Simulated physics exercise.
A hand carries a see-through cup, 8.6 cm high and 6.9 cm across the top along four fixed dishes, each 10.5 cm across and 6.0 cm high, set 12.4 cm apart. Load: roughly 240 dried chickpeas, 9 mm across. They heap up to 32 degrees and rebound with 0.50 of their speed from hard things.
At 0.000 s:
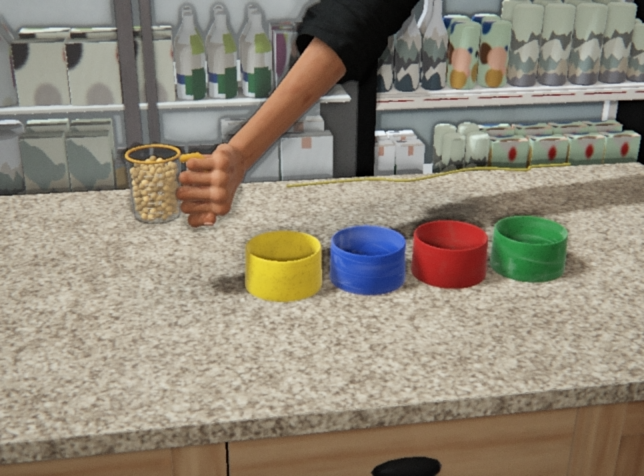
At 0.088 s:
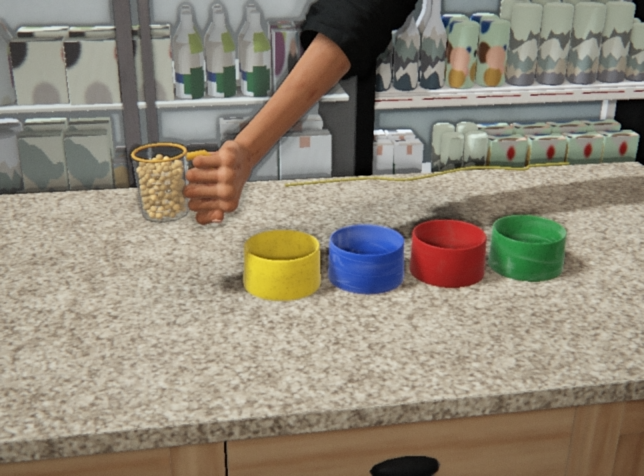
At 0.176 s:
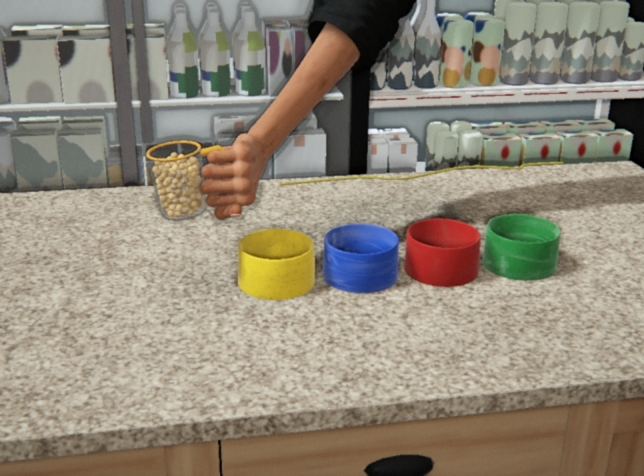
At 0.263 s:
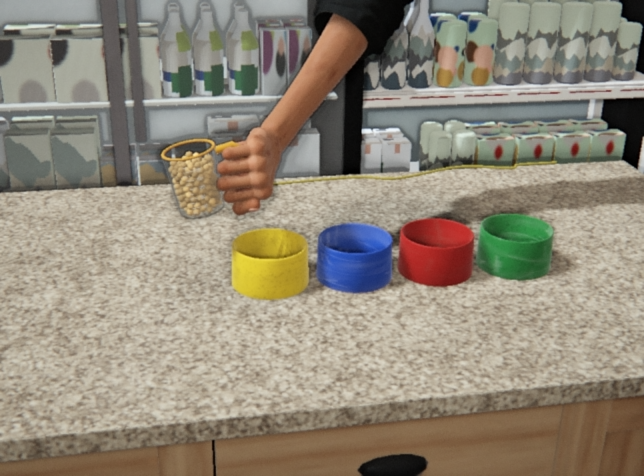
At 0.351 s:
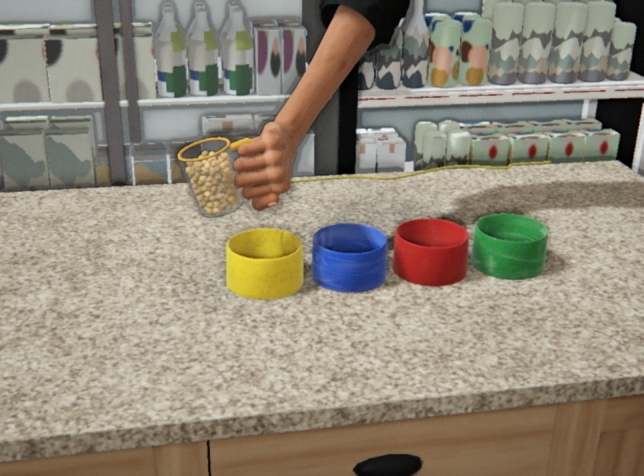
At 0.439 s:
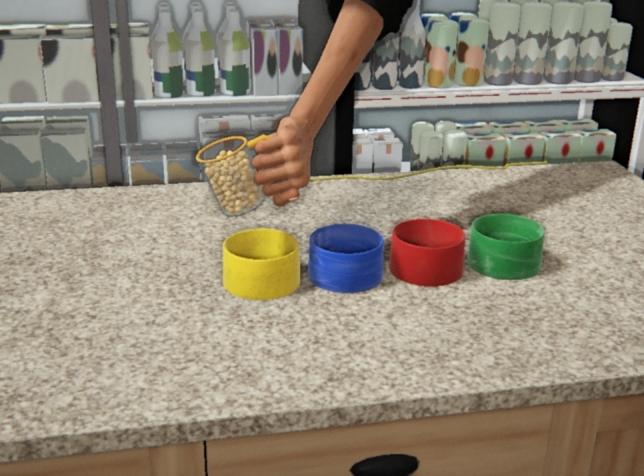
In this clip, a hand holds a see-through cup of dried chickpeas above a speckled countertop, moving it rightward and gradually tilting it behind a row of yellow, blue, red and green dishes, while the view shifts slightly.
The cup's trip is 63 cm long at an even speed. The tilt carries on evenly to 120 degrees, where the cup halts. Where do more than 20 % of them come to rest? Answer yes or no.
Red no, blue no, green yes, yellow no, counter no.
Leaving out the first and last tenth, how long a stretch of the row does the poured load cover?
Some 6 cm.
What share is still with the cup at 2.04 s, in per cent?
Some 95 per cent of the load.
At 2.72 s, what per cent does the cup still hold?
About 5 per cent.
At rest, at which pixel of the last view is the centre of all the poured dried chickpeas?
Around (505, 252).
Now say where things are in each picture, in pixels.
The first picture shows cup at (155, 185), tilt 0 degrees, lip at (126, 155), moved 0.0 cm; middle of the pieces at (153, 191); yellow dish at (283, 246); blue dish at (368, 241); red dish at (451, 235); green dish at (531, 230).
The second picture shows cup at (162, 183), tilt 2 degrees, lip at (133, 155), moved 1.1 cm; middle of the pieces at (160, 190).
The third picture shows cup at (179, 181), tilt 6 degrees, lip at (148, 155), moved 4.1 cm; middle of the pieces at (177, 187).
The fourth picture shows cup at (195, 180), tilt 10 degrees, lip at (163, 155), moved 7.2 cm; middle of the pieces at (194, 186).
The fifth picture shows cup at (213, 179), tilt 14 degrees, lip at (179, 157), moved 10.3 cm; middle of the pieces at (212, 185).
The sixth picture shows cup at (233, 178), tilt 19 degrees, lip at (197, 158), moved 13.4 cm; middle of the pieces at (232, 184); yellow dish at (261, 245); blue dish at (347, 239); red dish at (429, 233); green dish at (508, 228). The cup turns about 50 degrees a second and travels 35 cm a second.
After 1.40 s, tilt 66 degrees; cup holds 100 %.
After 2.04 s, tilt 97 degrees; cup holds 95 %, green 5 %.
After 2.72 s, tilt 120 degrees; cup holds 5 %, green 90 %.
By 3.3 s all is still; red 0 %, blue 0 %, green 100 %, yellow 0 %, counter 0 %.
